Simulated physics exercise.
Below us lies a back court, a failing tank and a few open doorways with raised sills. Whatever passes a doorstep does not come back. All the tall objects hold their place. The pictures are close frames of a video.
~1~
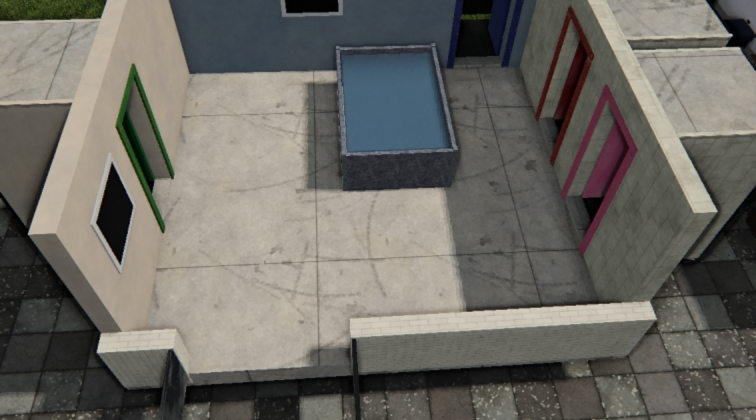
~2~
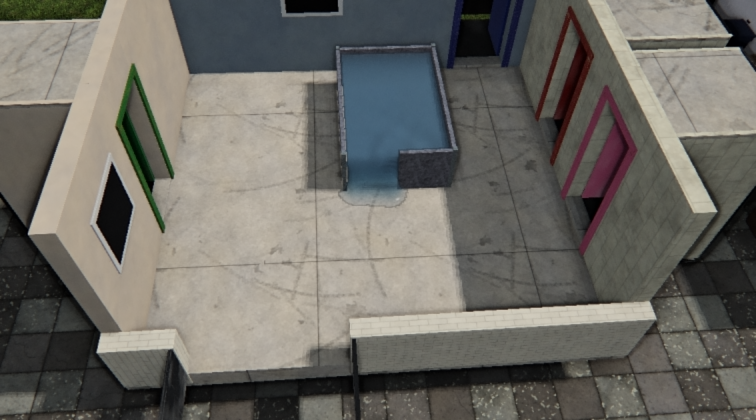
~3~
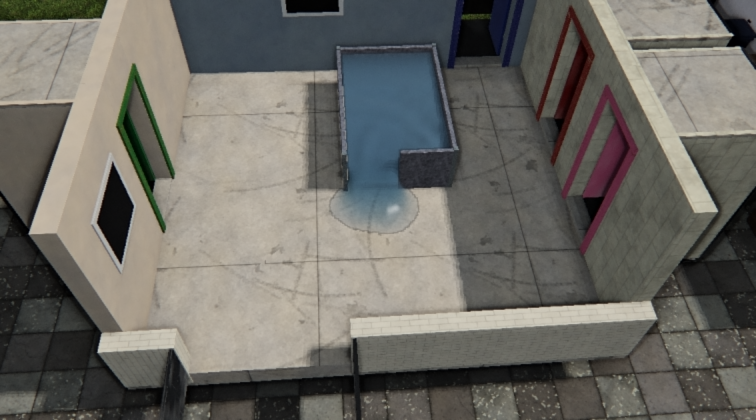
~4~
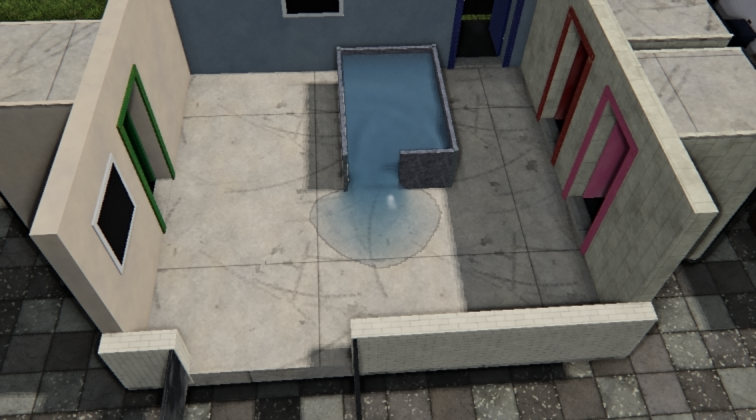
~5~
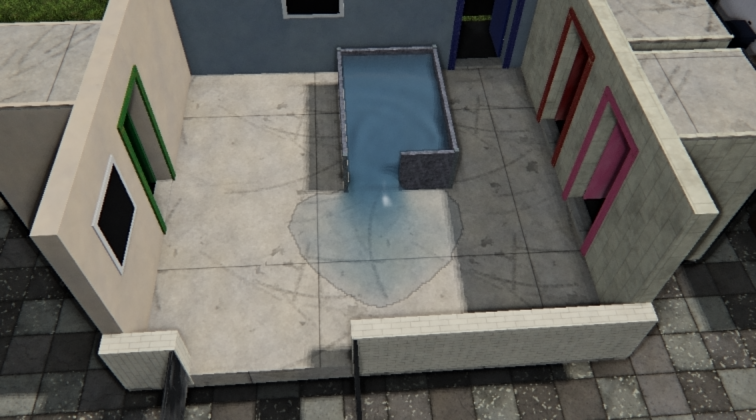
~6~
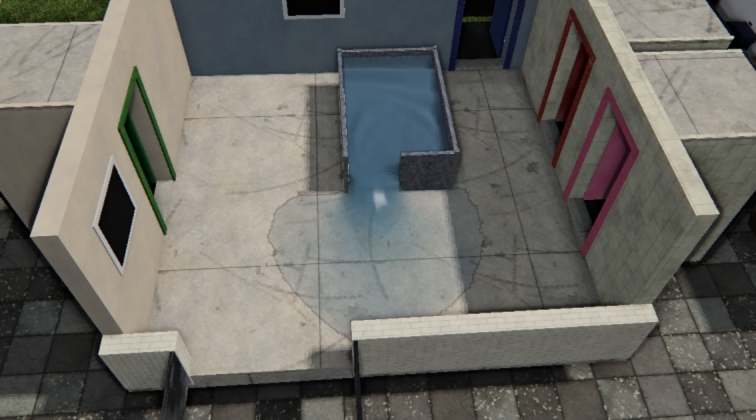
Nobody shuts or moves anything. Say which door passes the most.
The blue doorway takes the most.
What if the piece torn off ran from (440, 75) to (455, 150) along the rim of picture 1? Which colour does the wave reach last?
Last comes the one in green.
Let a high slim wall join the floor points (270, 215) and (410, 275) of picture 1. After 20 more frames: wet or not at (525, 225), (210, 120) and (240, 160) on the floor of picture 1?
As listed: Wet, flooded, covered.
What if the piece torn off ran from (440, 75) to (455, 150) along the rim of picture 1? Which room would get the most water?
The red one.
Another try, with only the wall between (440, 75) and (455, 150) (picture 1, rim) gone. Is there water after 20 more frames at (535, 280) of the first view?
There: Under water.
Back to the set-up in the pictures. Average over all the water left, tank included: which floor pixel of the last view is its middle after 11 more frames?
Close to (392, 183).
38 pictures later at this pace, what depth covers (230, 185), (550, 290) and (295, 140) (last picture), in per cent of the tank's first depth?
Roughly 2, 16 and 0 per cent, in turn.
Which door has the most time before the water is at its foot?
The door marked blue.
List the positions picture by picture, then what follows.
The first frame shows the open tank at (392, 100) is whole and still.
In the second frame, water pours out at (372, 177) and has run to (401, 197).
In the third frame, water pours out at (373, 178) and has run to (390, 229).
In the fourth frame, water pours out at (373, 179) and has run to (389, 261).
In the fifth frame, water pours out at (373, 179) and has run to (376, 300).
In the sixth frame, the front is at a hidden place, out from the gap at (374, 180).
A moment on, water covers 30 % of the floor; pink door not reached, green door not reached, blue door not reached, red door not reached.
Next, water covers 35 % of the floor; pink door not reached, green door not reached, blue door not reached, red door not reached.
Then, water covers 45 % of the floor; pink door wet at the sill, nothing in, green door wet at the sill, nothing in, blue door not reached, red door wet at the sill, nothing in.
Later, water covers 75 % of the floor; pink door a trickle in, green door wet at the sill, nothing in, blue door a trickle in, red door wet at the sill, nothing in.
In the end, water covers 85 % of the floor; pink door a trickle in, green door wet at the sill, nothing in, blue door some in, red door wet at the sill, nothing in; the blue door has let in the most.
